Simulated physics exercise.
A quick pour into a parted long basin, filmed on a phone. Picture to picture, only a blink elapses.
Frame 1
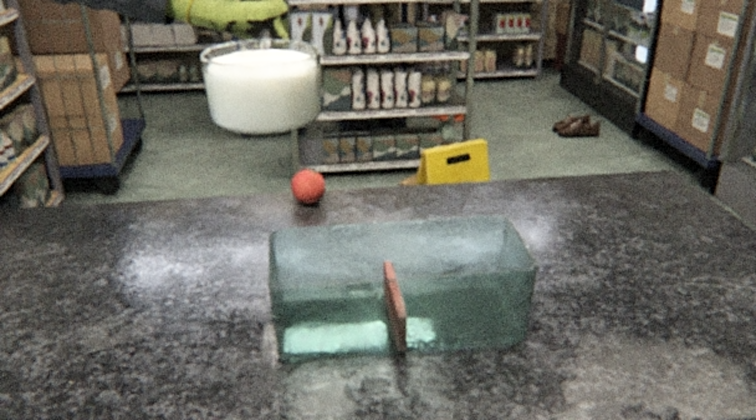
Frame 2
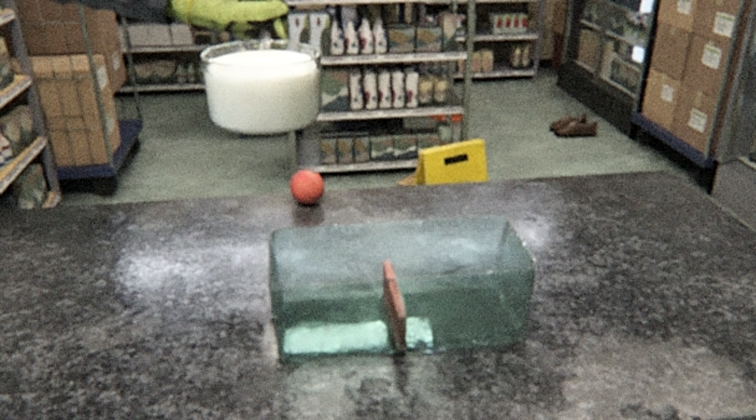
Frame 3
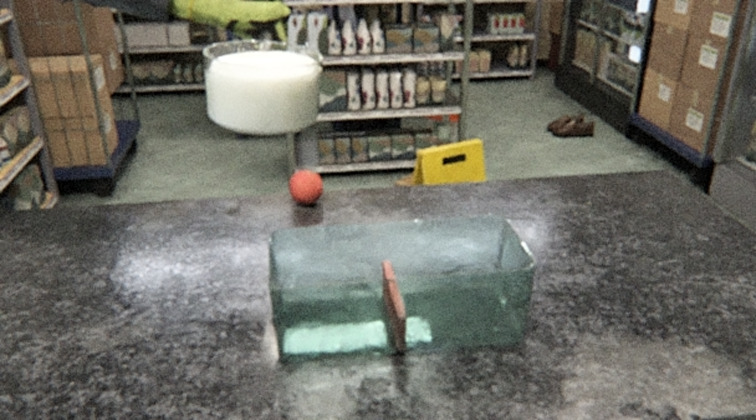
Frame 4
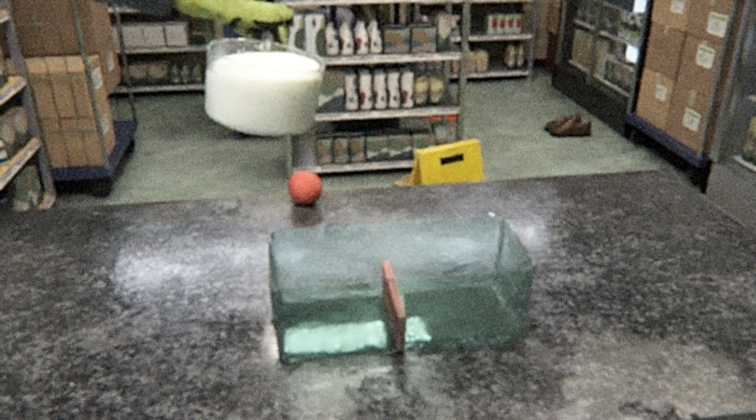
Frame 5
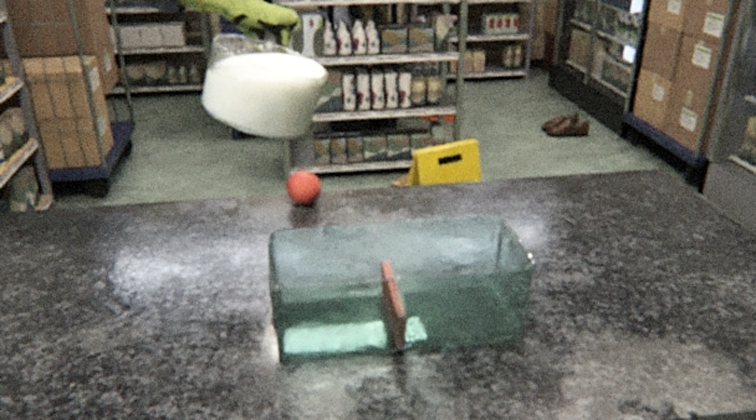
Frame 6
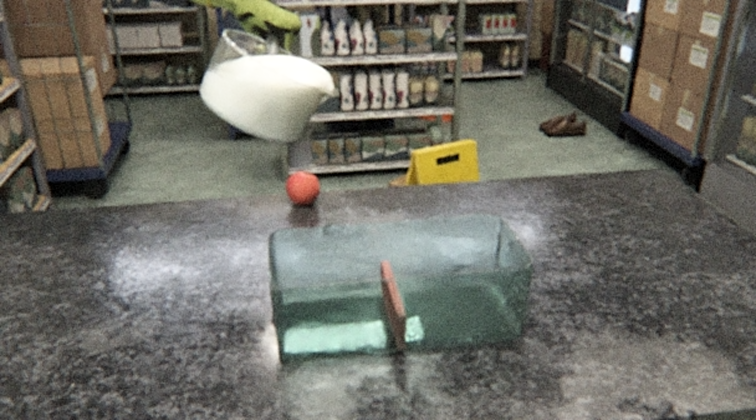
A hand in a yellow-green glove, at the upper left, holds a clear glass container of white milk above a dark speckled counter, seen from slightly above in a storeroom with shelves and boxes. Below sits a long, greenish clear basin with a reddish-brown divider, near an orange-red ball and a yellow floor sign. The glove gradually tilts the container rightward, while the view drifts slightly.
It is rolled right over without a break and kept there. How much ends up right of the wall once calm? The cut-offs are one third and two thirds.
It falls between the two cut-offs.
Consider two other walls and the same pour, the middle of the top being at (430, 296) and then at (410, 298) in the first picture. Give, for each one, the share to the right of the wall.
You'd get roughly 10 per cent the first time and roughly 30 per cent the second.
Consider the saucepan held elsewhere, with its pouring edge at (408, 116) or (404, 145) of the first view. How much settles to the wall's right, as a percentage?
The first start gives some 95 %, the second some 95 %.
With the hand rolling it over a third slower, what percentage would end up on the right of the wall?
It comes to 55 per cent or so.
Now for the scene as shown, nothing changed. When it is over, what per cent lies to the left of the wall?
45 in a hundred.
A moment on, the saucepan is tipped on its side and 39 per cent is still to pour, 4 is left of the wall and 6 right of it.
Next, the saucepan is tipped on its side and 10 per cent is still to pour, 23 is left of the wall and 48 right of it.
Then the saucepan is tipped on its side and 2 per cent is still to pour, 40 is left of the wall and 51 right of it.
Later the saucepan is tipped on its side and 0 per cent is still to pour, 45 is left of the wall and 51 right of it.
Finally, 46 per cent lies left of the wall, 51 right of it and 2 outside.
